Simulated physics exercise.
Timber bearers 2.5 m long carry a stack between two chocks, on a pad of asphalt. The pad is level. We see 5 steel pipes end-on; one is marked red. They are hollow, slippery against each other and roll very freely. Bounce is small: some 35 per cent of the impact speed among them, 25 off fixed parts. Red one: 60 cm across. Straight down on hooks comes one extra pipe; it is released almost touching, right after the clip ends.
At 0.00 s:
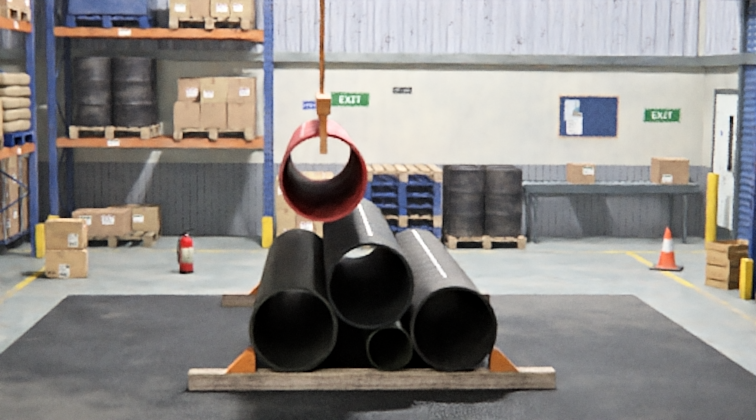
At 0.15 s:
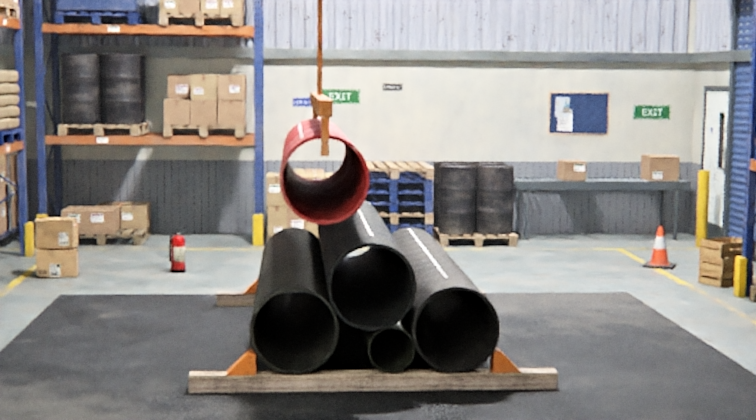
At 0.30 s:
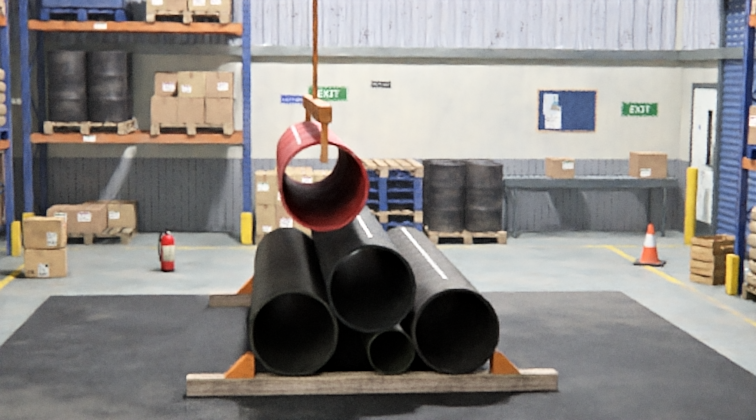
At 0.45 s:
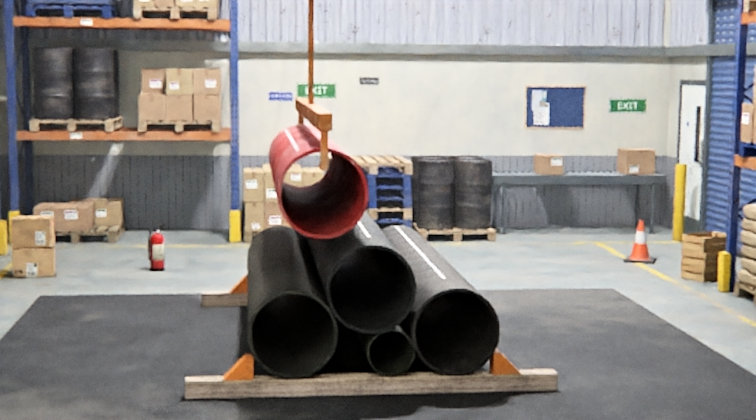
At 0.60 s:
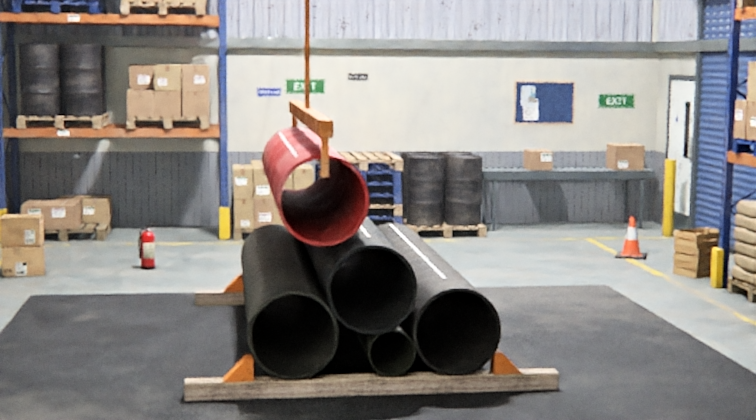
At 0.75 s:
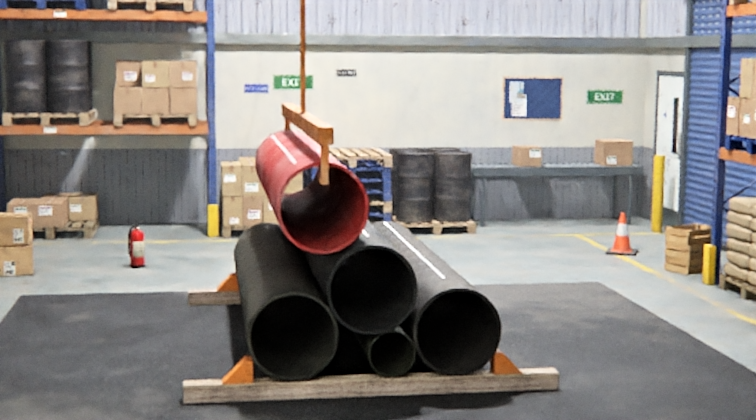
A red pipe on a hoist lowers slowly over a stack of black pipes in a warehouse.
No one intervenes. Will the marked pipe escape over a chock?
Looks like it makes it over a chock.
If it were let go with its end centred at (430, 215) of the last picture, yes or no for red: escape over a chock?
The answer for red would be affirmative.
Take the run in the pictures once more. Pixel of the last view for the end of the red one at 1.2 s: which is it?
I'd point to somewhere near (288, 244).
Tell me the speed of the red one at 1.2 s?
I'd put it near 0.7 m/s.
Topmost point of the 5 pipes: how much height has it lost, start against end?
Roughly 75 cm.
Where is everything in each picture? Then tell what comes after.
Red (323, 178); red hangs on the hooks; 3 form the bottom row, in the first frame.
Red (325, 180); red hangs on the hooks; lowered 1 cm, in the second frame.
Red (324, 187); red hangs on the hooks; lowered 5 cm, in the third frame.
Red (323, 194); red hangs on the hooks; lowered 10 cm, in the fourth frame.
Red (324, 201); red hangs on the hooks; lowered 14 cm, in the fifth frame.
Red (323, 209); red hangs on the hooks; lowered 19 cm, in the sixth frame.
Then, 1.2 s in, red is in the air, 25 cm inside the left chock, rolling left; 0 past a chock so far.
Then, 1.7 s in, red is beyond the left chock, rolling left; 1 past a chock so far.
In the end (3.1 s), red is beyond the left chock; 1 past a chock so far.
